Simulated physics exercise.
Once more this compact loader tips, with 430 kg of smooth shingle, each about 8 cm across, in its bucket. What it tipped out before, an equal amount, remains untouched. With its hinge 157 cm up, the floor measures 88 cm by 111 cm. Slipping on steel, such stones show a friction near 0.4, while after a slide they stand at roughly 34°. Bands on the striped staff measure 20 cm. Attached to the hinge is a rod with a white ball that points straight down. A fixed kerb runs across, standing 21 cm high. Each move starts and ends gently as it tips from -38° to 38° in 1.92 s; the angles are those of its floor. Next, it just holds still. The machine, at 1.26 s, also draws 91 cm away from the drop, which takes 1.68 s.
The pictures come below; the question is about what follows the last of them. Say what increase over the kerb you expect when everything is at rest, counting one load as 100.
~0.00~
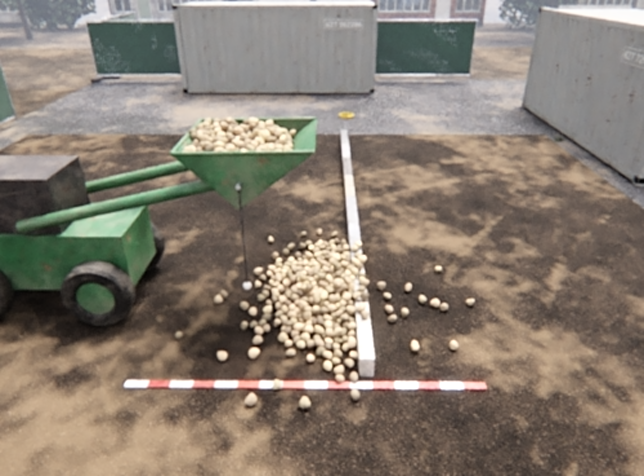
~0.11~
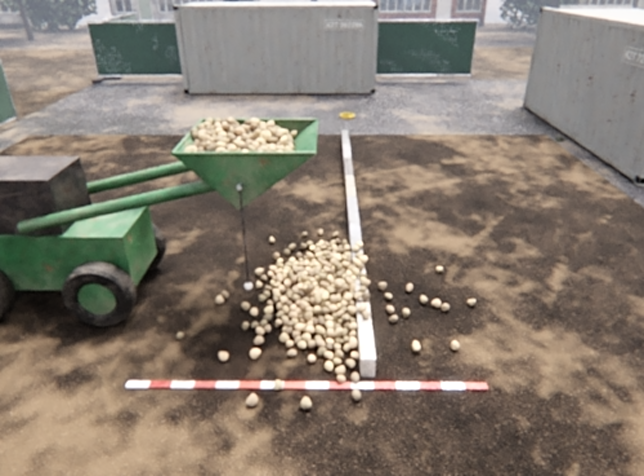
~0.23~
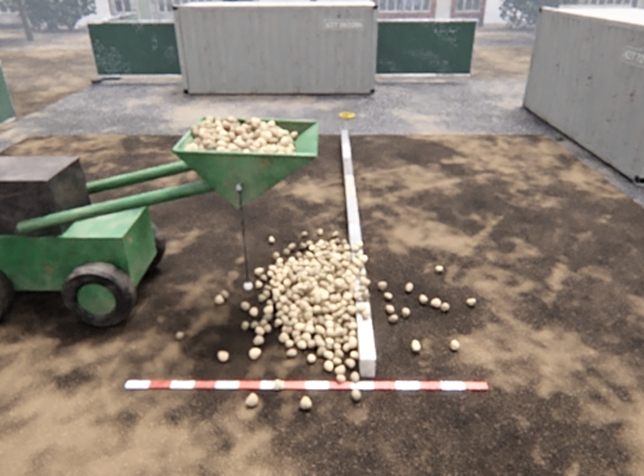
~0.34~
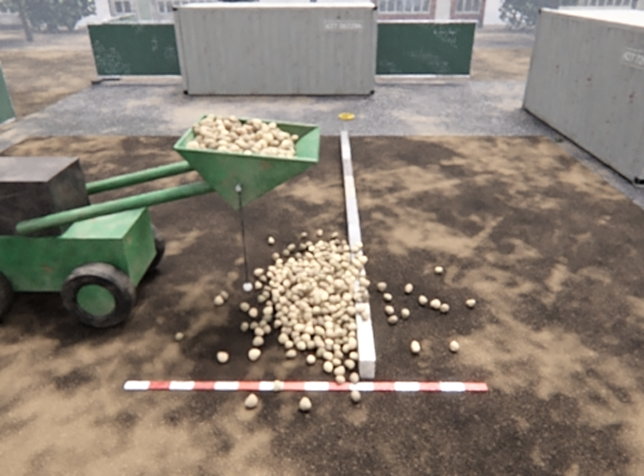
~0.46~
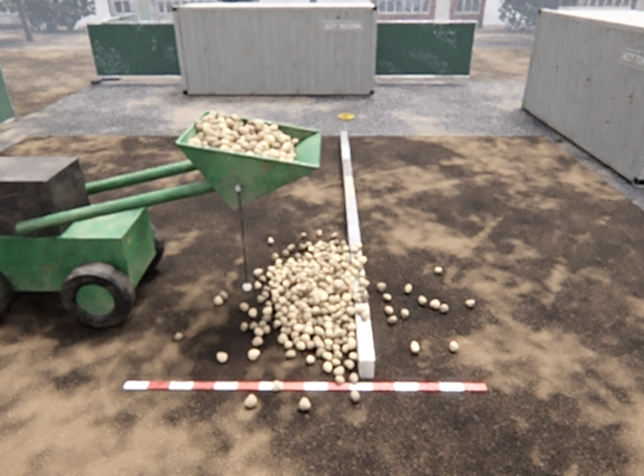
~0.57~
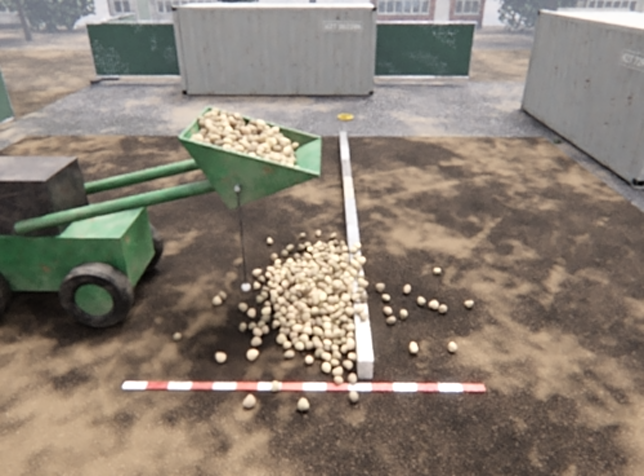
Some 9 per cent is added.
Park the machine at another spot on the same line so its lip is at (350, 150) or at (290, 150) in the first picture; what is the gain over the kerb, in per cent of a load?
About 45 per cent for the first, 0 per cent for the second.
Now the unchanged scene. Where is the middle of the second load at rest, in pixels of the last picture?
Around (311, 284) in the last picture.
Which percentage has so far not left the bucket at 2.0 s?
It holds some 10 percent.
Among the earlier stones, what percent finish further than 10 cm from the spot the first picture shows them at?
Around 25 in a hundred.
After 1.4 s the floor is at 26°; in per cent of one load, 94 in the bucket, 103 on this side of the kerb, 3 over the kerb; the foremost stones are at (435, 308).
After 2.0 s the floor is at 38°; in per cent of one load, 9 in the bucket, 185 on this side of the kerb, 6 over the kerb; the foremost stones are at (435, 308).
After 3.4 s the floor is at 38°; in per cent of one load, 0 in the bucket, 188 on this side of the kerb, 12 over the kerb; the foremost stones are at (442, 293).
After 6.1 s the floor is at 38°; in per cent of one load, 0 in the bucket, 188 on this side of the kerb, 12 over the kerb; the foremost stones are at (442, 293). Net gain over the kerb, 9.
